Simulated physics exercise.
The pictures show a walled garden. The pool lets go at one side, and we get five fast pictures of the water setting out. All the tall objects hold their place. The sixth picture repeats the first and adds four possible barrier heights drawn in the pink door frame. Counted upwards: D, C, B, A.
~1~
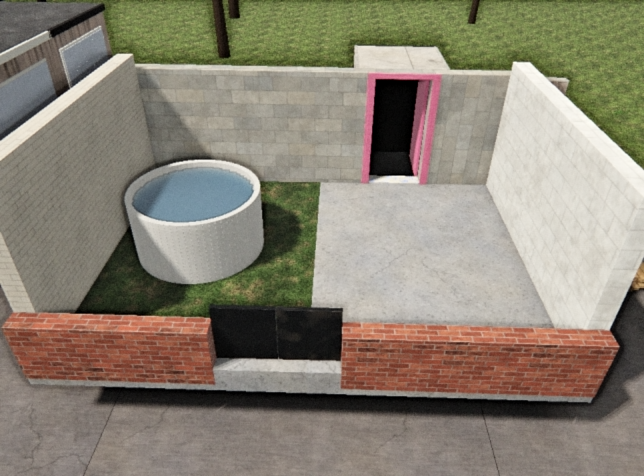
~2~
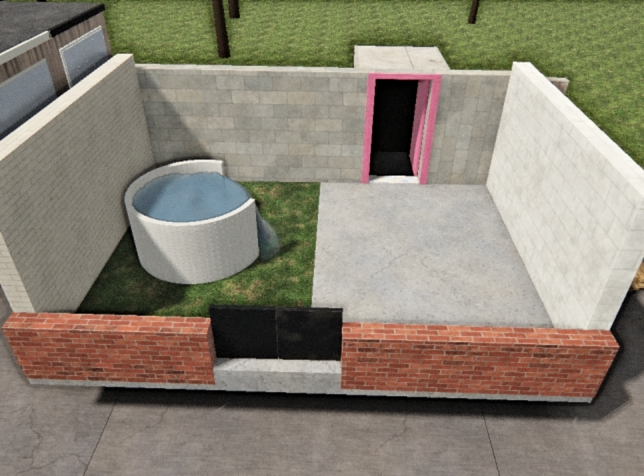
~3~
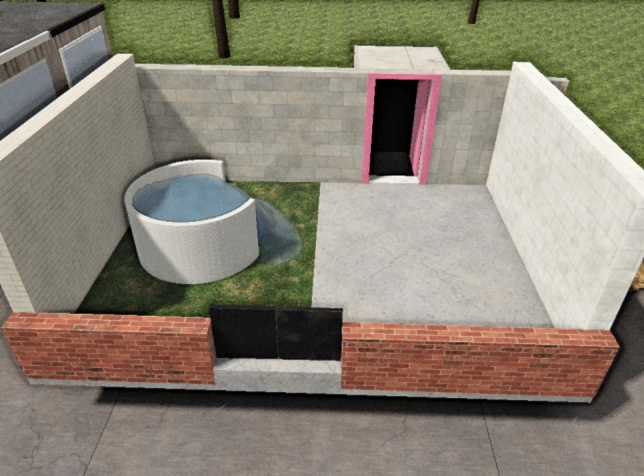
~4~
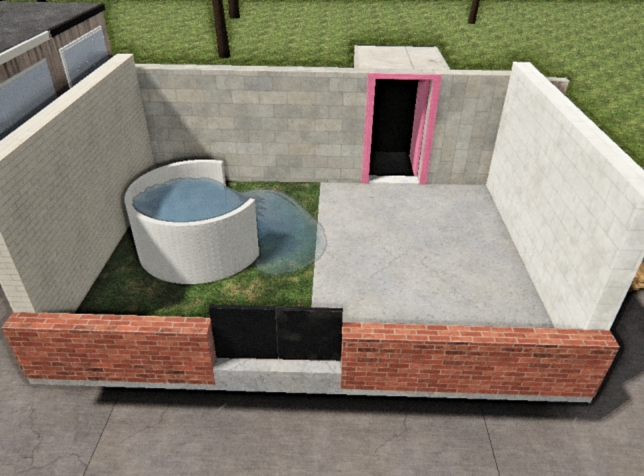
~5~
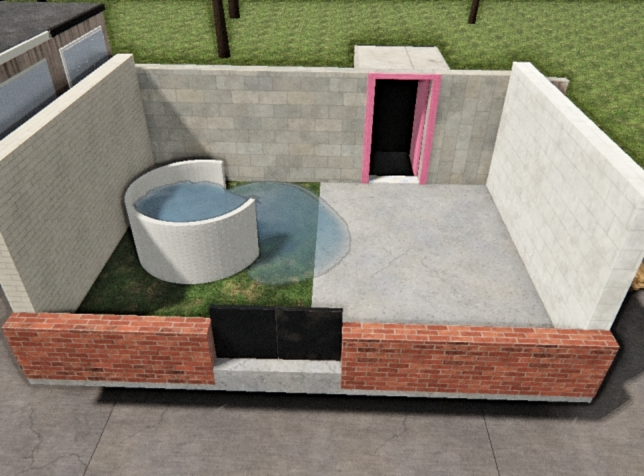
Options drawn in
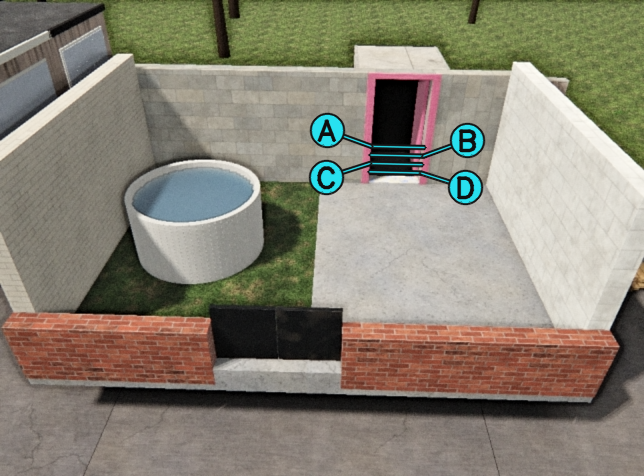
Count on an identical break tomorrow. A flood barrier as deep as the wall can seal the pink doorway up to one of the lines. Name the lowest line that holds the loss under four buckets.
That is line D.
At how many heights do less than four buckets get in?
All four.
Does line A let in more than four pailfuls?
No, that is safe.
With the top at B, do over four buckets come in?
No.
On the marked copy, A at (397, 146); B at (396, 155); C at (396, 164); D at (395, 172); from the bottom up D, C, B, A.
For line A, nothing gets over.
For line B, nothing gets over.
For line C, nothing gets over.
For line D, a splash gets over, under a bucket.
